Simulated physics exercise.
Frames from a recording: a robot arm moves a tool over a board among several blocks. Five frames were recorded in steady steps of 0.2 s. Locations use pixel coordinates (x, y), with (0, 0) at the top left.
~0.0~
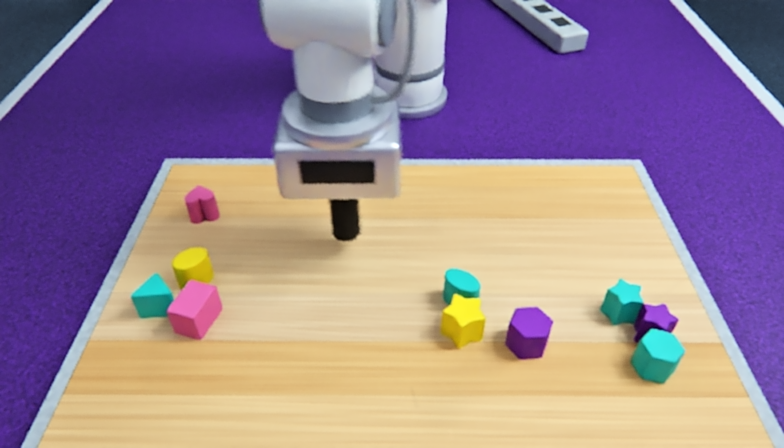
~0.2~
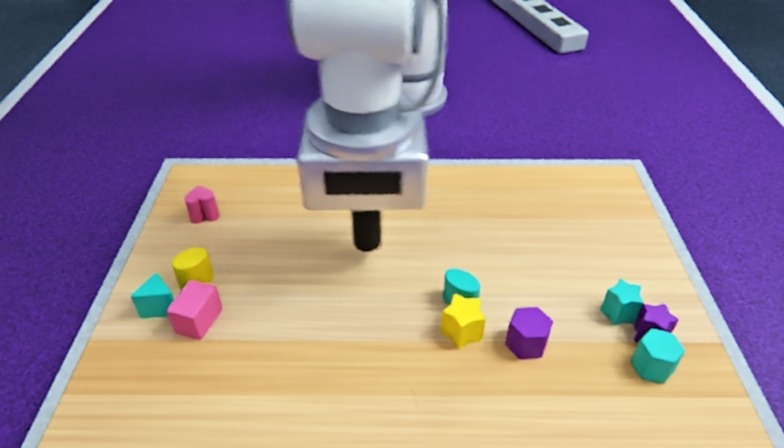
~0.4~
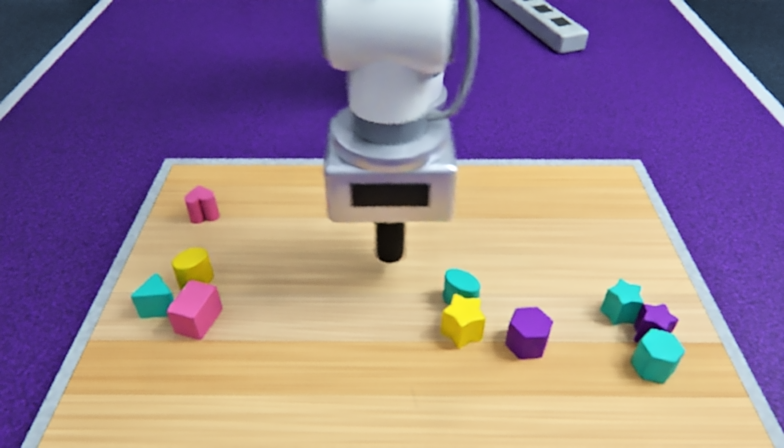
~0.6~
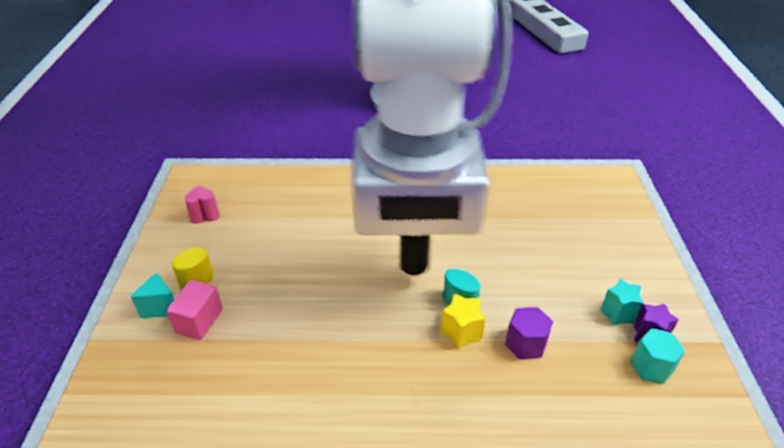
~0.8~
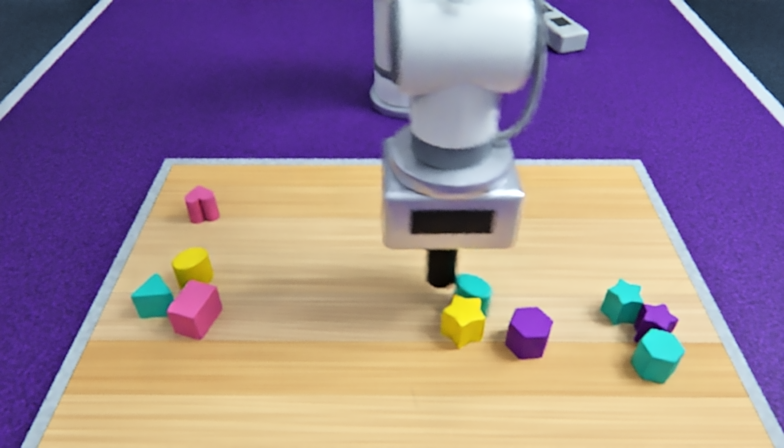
A white robot arm with a black tool tip reaches over a light wooden board on a purple surface, seen from a fixed, raised view facing the arm. Pink, yellow and turquoise blocks sit at left, a turquoise elliptical block, yellow star and purple hexagon right of centre, and turquoise and purple blocks at far right. The tool glides right and nearer, then nudges the elliptical block slightly right.
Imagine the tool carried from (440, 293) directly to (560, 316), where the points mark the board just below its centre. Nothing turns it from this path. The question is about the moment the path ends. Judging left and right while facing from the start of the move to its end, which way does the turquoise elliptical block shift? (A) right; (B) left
Option A.
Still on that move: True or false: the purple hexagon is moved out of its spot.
The statement is true.
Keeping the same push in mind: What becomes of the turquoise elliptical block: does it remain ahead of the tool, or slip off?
I'd say the turquoise elliptical block has slipped off and sits beside or behind the tool.
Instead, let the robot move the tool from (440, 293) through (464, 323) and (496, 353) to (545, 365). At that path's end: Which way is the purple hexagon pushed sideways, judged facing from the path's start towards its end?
Pushed left.
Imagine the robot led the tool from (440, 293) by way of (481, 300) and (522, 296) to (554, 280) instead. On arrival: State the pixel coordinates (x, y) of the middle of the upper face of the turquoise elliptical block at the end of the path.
It is going to be at (527, 299).
What follows on the original path. One third of the way, tool (482, 287); turquoise elliptical block (511, 298), turned 30° clockwise; purple hexagon (538, 327).
Two thirds of the way, tool (522, 295); turquoise elliptical block (539, 309), turned 110° clockwise; purple hexagon (544, 337), turned 15° anticlockwise.
At the end, tool (565, 301); yellow star block unmoved; turquoise elliptical block (562, 316), turned 170° clockwise; purple hexagon (548, 341).
